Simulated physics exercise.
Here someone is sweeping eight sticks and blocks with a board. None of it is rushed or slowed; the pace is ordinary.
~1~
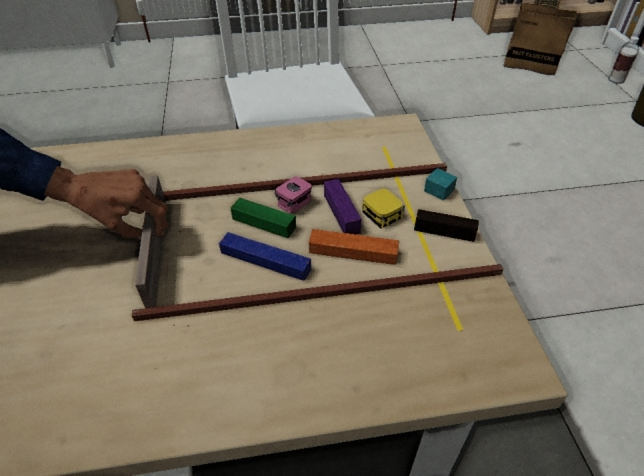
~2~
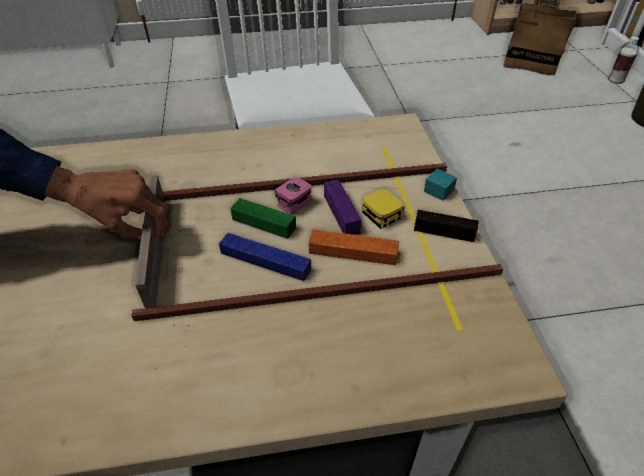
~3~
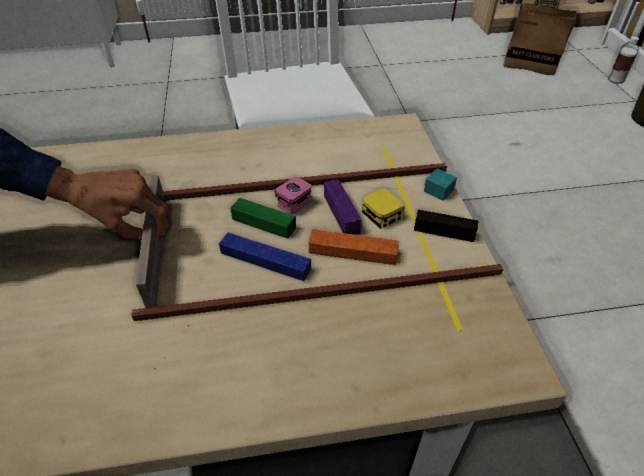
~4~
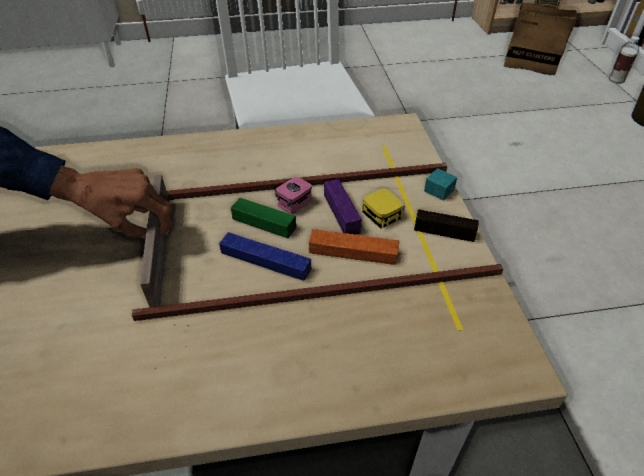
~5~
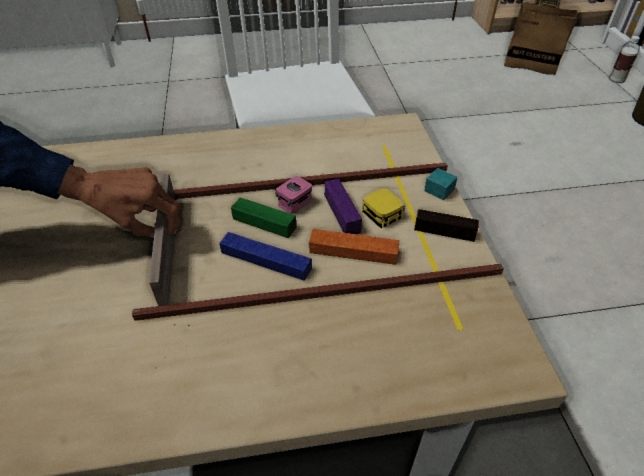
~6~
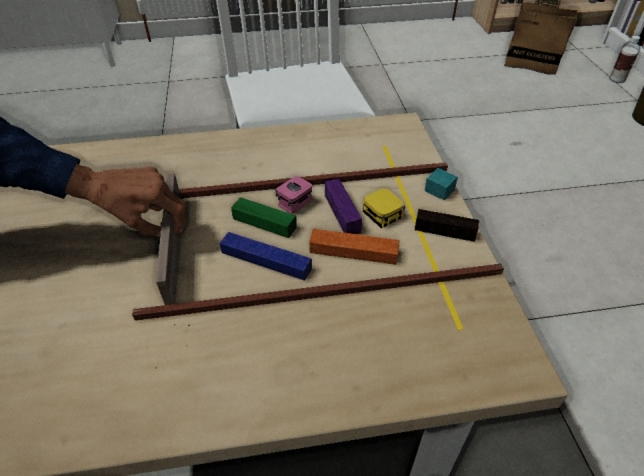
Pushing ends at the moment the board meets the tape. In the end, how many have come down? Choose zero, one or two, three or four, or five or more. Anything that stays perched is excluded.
By the end, three or four have come down.
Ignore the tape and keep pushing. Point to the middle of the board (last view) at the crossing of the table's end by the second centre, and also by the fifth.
Its centre point is roughly (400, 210) and later (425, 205).
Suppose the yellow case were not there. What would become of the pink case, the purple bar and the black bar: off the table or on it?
Well, the pink case is left in place, the purple bar is left in place and the black bar topples off.
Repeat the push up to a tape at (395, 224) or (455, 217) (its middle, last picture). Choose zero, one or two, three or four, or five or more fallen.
Place by place: None at all, then at least five.
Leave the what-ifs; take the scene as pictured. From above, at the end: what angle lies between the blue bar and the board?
The angle comes out near 35 degrees.
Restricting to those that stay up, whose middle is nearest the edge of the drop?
It's the purple bar that is foremost.
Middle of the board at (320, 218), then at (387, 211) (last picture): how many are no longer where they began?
The count reaches 6 first and 8 second.
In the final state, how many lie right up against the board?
It ends up touching 2.
A little later, none off yet; turquoise block at rest near (441, 184); black bar at rest near (446, 225); yellow case at rest near (383, 208).
Next, none off yet; turquoise block at rest near (441, 184); black bar at rest near (446, 225); yellow case shifted a little near (395, 208).
Later still, none off yet; turquoise block at rest near (445, 182); black bar shifted a little near (466, 227); yellow case shifted well along near (449, 201).
When it is over, the number that fall off is three or four; down, orange bar, yellow case, black bar and turquoise block.
